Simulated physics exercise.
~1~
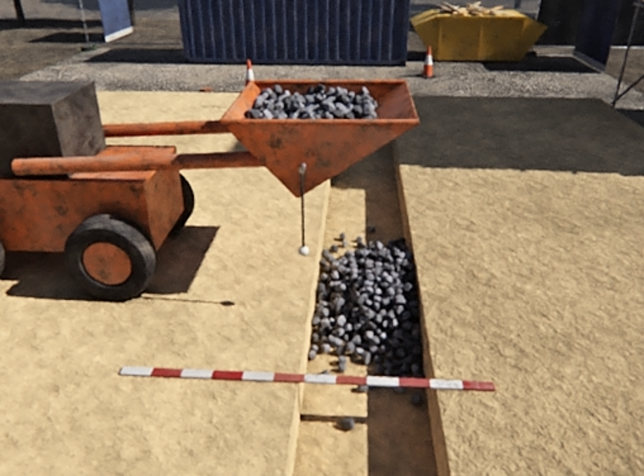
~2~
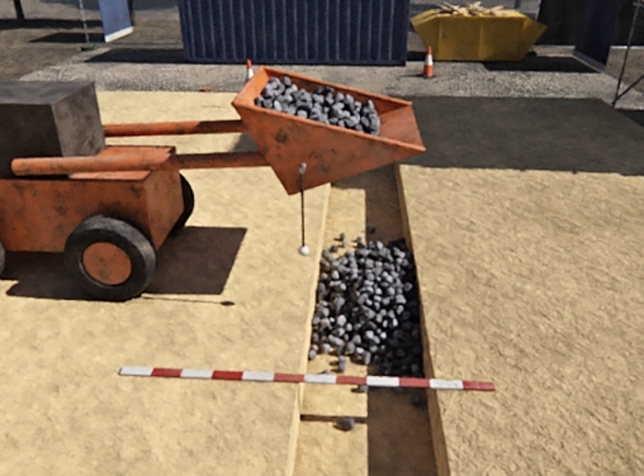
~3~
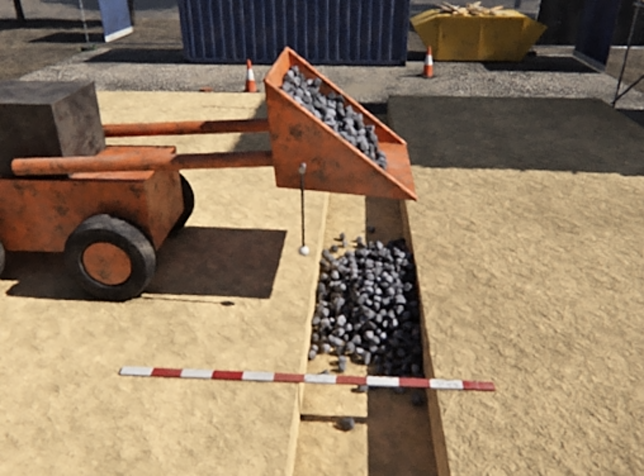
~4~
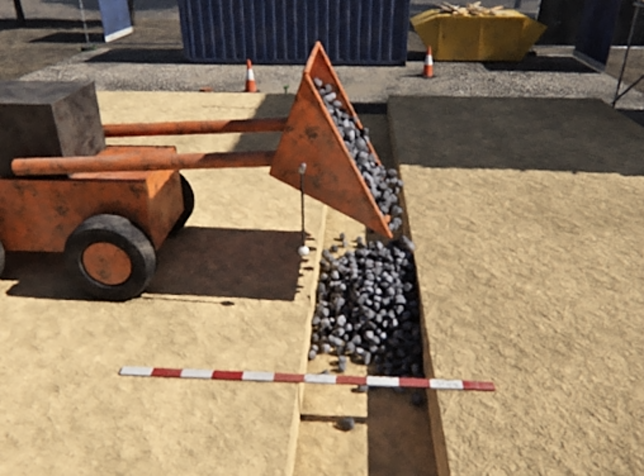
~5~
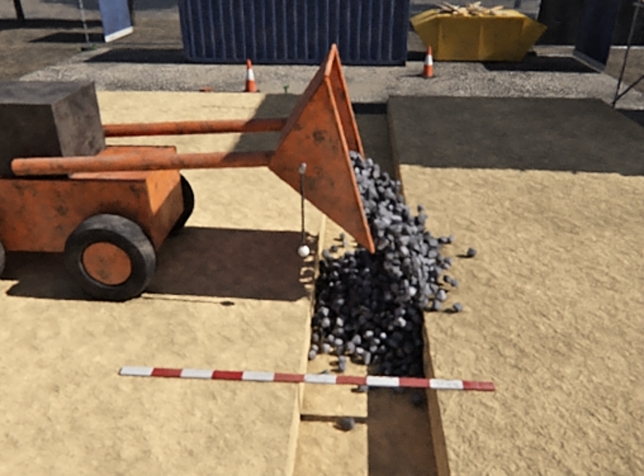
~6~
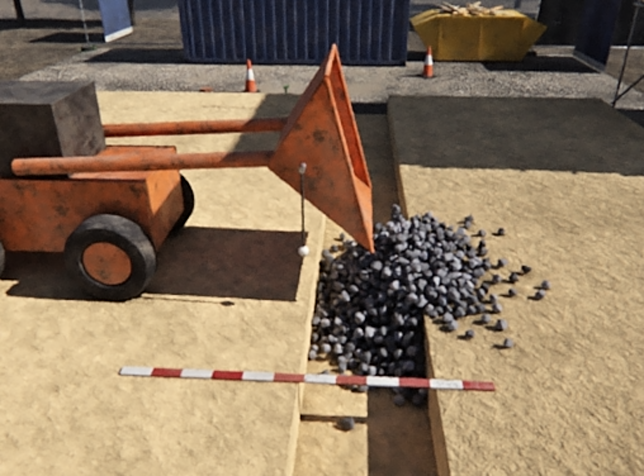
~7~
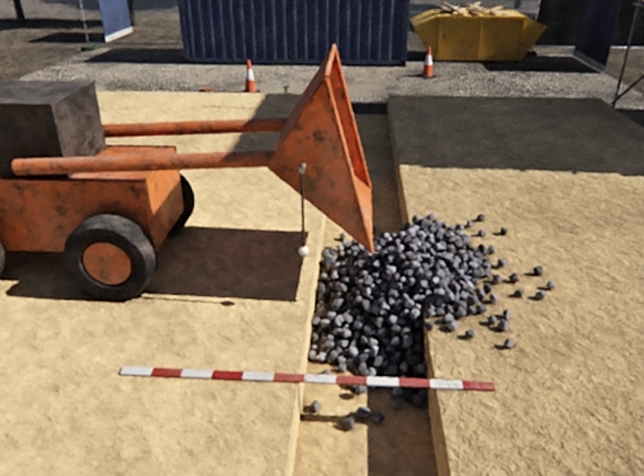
An orange loader bucket tips forward, pouring grey stones into the trench and over its right edge.
